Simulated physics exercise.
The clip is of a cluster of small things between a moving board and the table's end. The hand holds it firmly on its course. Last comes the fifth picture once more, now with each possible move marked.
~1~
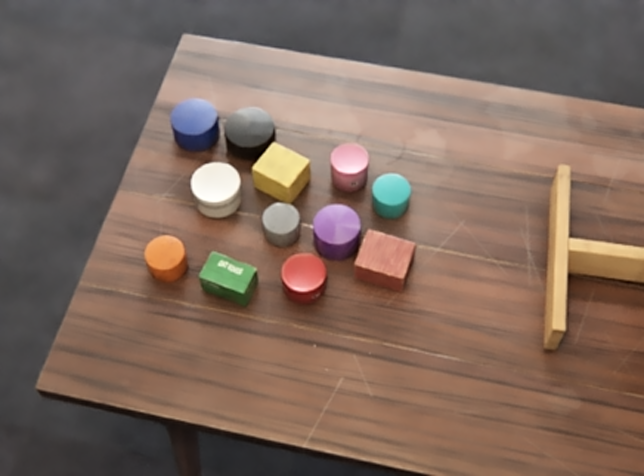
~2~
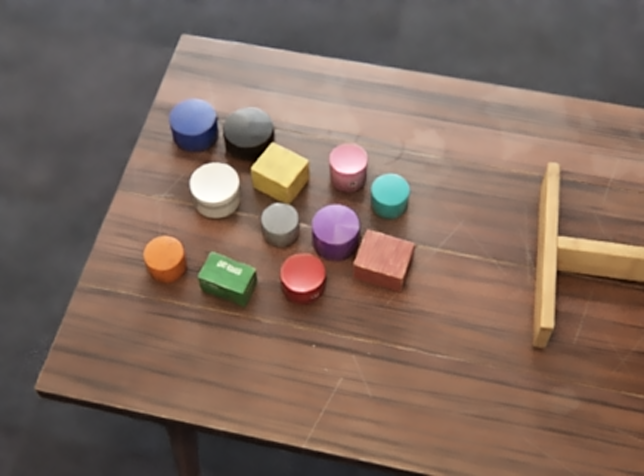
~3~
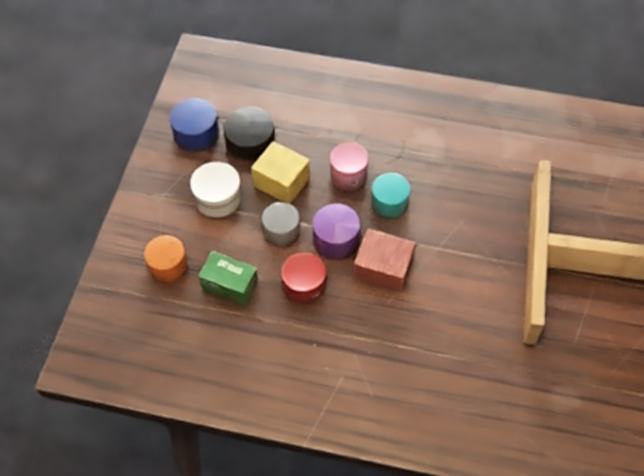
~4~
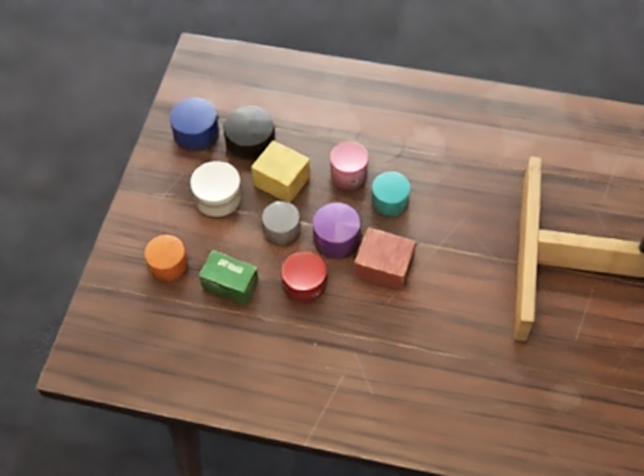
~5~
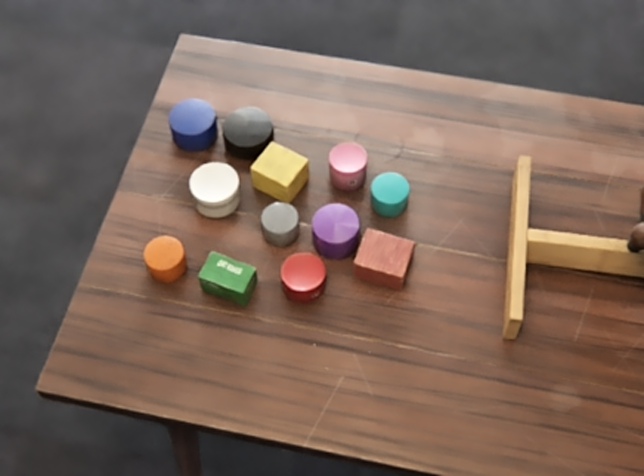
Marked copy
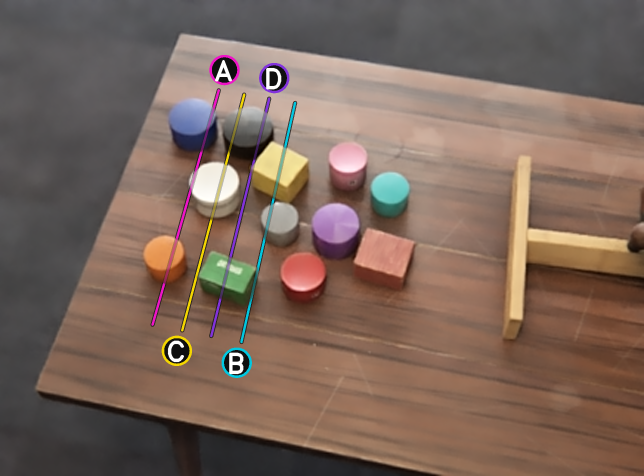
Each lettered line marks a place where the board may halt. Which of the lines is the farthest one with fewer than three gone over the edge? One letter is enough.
A.
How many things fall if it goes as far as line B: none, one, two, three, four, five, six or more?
By then, none.
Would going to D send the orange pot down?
No.
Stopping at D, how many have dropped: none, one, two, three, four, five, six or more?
In all, none.
On the marked copy, A at (188, 198); B at (270, 213); C at (216, 203); D at (243, 208).
Taking A. A third of the way, board (397, 211); grey pot (275, 224); turquoise pot (375, 193).
Two thirds of the way, board (279, 190); orange pot (148, 257); white tub (181, 172).
When it is over, board (188, 175); white tub over the edge; grey pot (110, 221); one fallen.
As for the rest, B is within the limit but short; C is within the limit but short; D is within the limit but short.
